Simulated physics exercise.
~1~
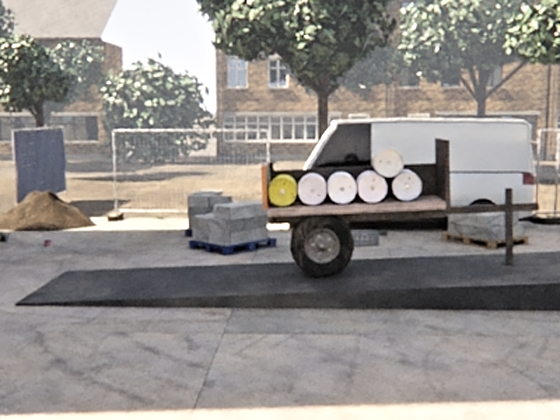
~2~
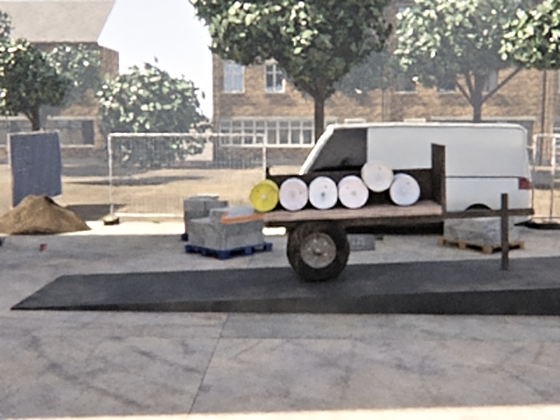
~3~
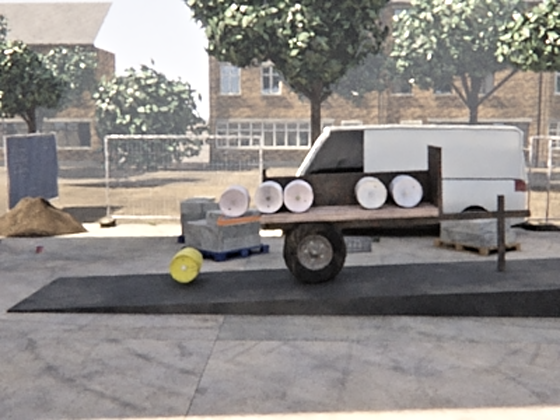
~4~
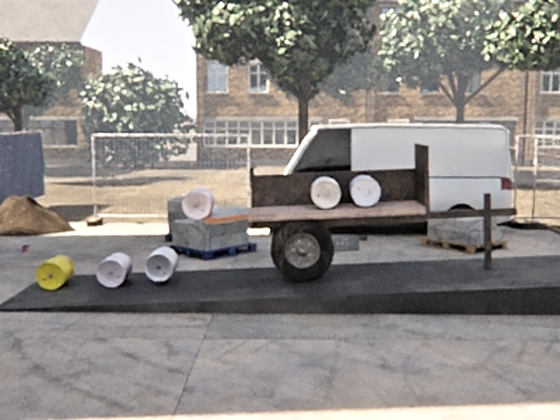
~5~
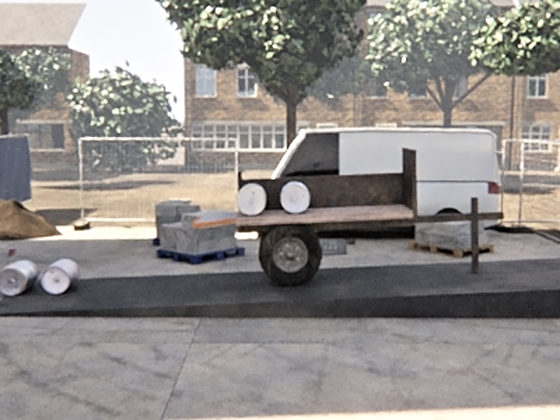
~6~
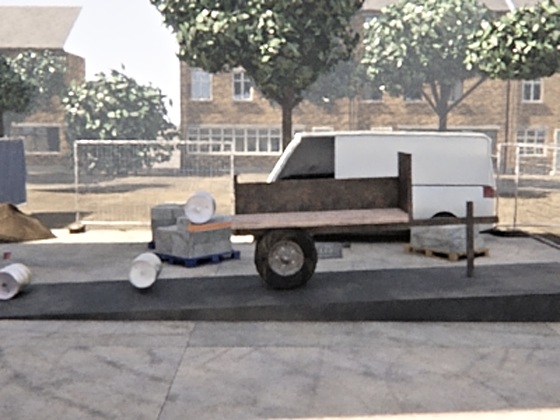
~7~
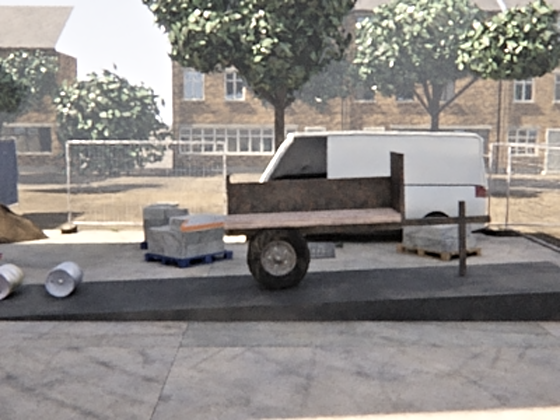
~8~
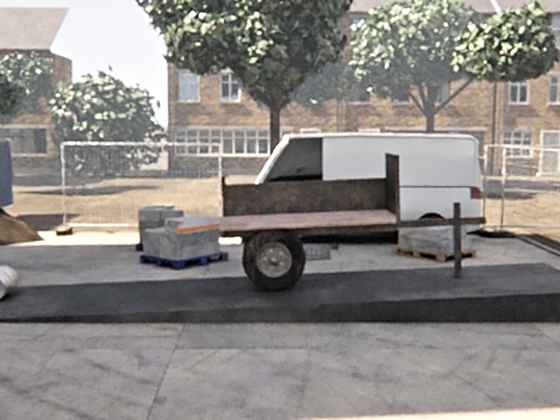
On a paved yard, a trailer's gate drops and all six kegs roll off leftward.
